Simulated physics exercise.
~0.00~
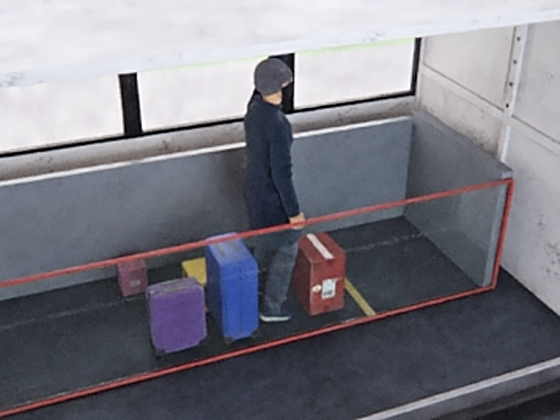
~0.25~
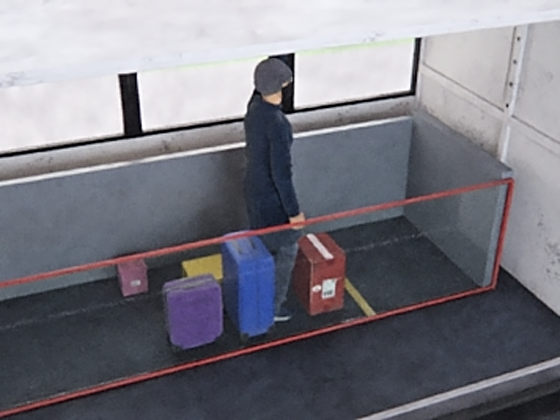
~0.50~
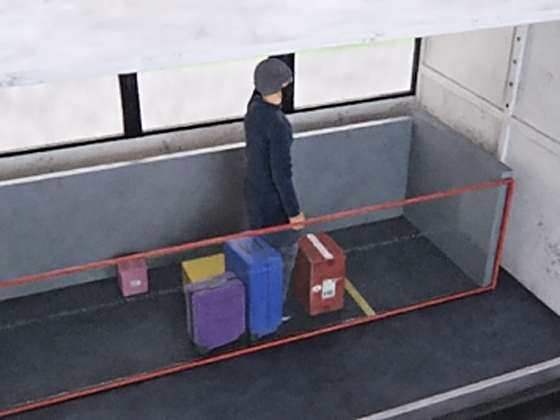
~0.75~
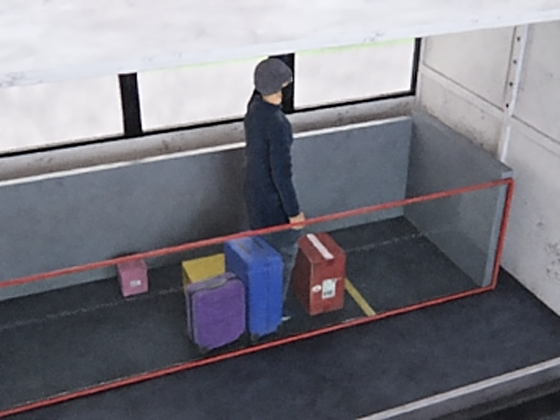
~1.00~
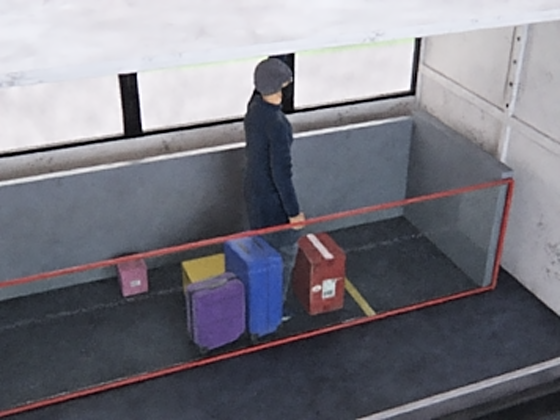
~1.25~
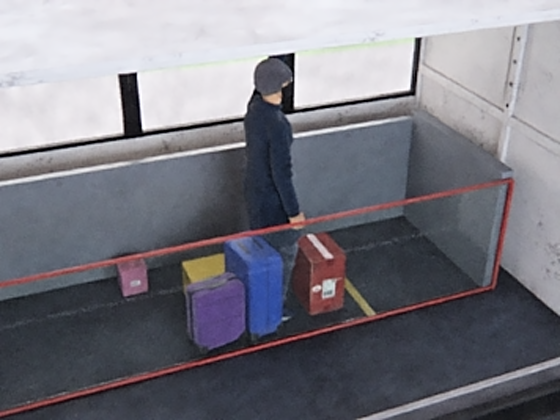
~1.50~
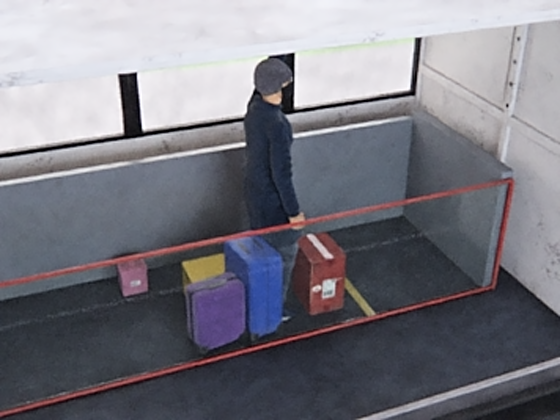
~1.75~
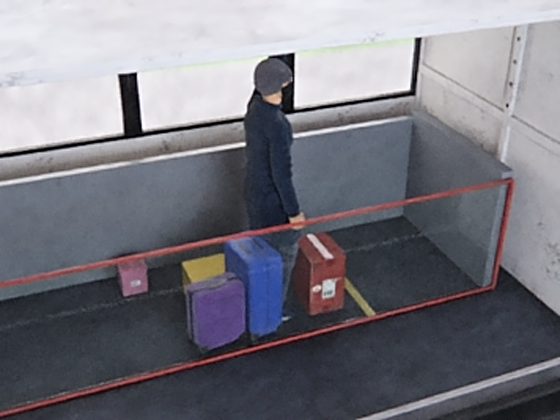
A purple case and a larger blue case stand upright in a shuttle's luggage bay, seen from above at an angle through a clear red-edged panel. A person in a dark coat and grey cap stands behind them, with a small pink tub and a yellow crate to the left and a red case to the right, near a yellow floor line. The two cases slide a short way right, the purple one ending close against the blue. Both then stay still and upright, short of the line, while the person holds the same pose.
